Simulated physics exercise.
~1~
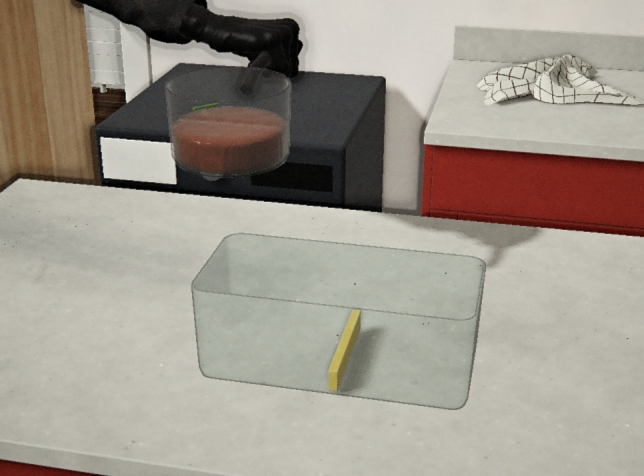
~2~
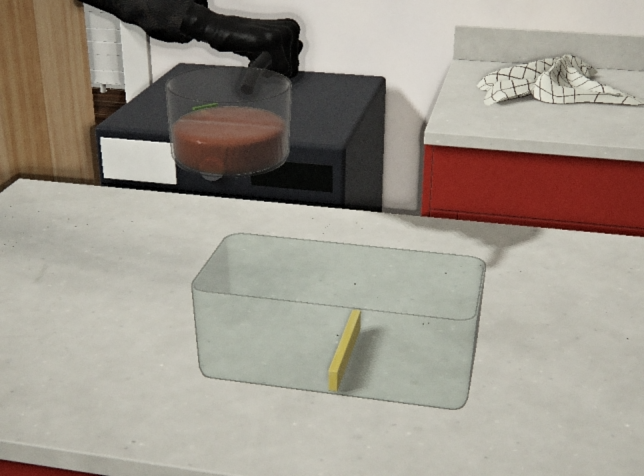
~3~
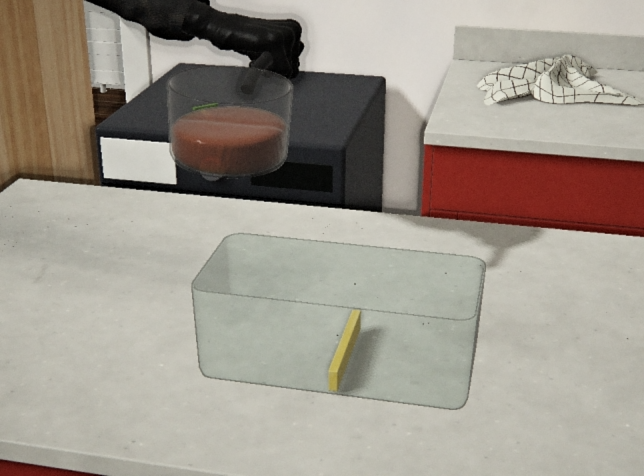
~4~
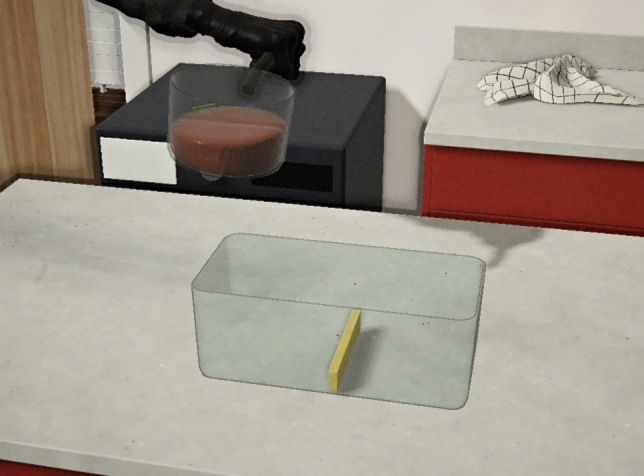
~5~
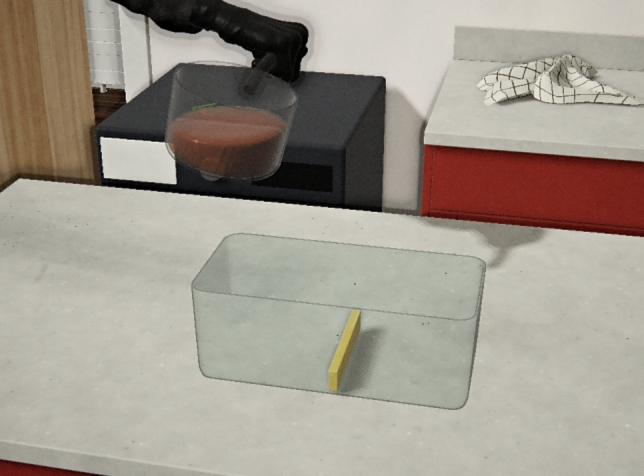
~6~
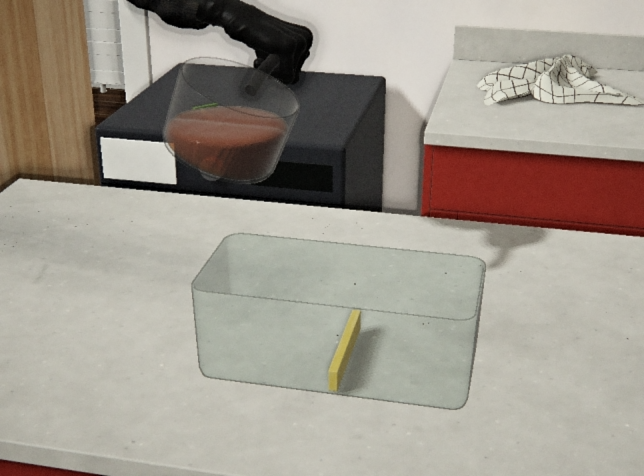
A clear round container of reddish-brown tea, held up by a black robotic arm, starts upright and tilts gradually to the right, while a long transparent basin with a low yellow wall across its floor stays still on the counter.
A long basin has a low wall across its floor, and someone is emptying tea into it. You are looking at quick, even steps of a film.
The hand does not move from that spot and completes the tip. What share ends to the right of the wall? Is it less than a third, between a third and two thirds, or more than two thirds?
The right of the wall is going to hold one third to two thirds.
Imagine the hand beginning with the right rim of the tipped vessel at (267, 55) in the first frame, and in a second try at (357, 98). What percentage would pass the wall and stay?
25 and 90 in a hundred.
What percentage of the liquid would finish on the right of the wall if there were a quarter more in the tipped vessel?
About 55 parts in a hundred, give or take.
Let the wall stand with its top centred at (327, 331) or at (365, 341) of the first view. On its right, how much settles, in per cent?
Note: Roughly 80 % in case one, 15 % in case two.
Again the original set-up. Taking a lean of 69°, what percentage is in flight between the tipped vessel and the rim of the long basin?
Near 20 %.
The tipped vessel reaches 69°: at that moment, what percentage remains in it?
Roughly 75 percent remains at that point.
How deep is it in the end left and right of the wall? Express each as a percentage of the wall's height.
Left 40 per cent, right 40.
A moment on, the tilt is 69° and 77 per cent is still to pour, 2 is left of the wall and 0 right of it.
Next, the tilt is 97° and 21 per cent is still to pour, 20 is left of the wall and 39 right of it.
Then the tilt is 105° and 1 per cent is still to pour, 49 is left of the wall and 46 right of it.
Later the tilt is 105° and 0 per cent is still to pour, 51 is left of the wall and 48 right of it.
At rest 51 per cent lies left of the wall, 48 right of it and 1 outside.
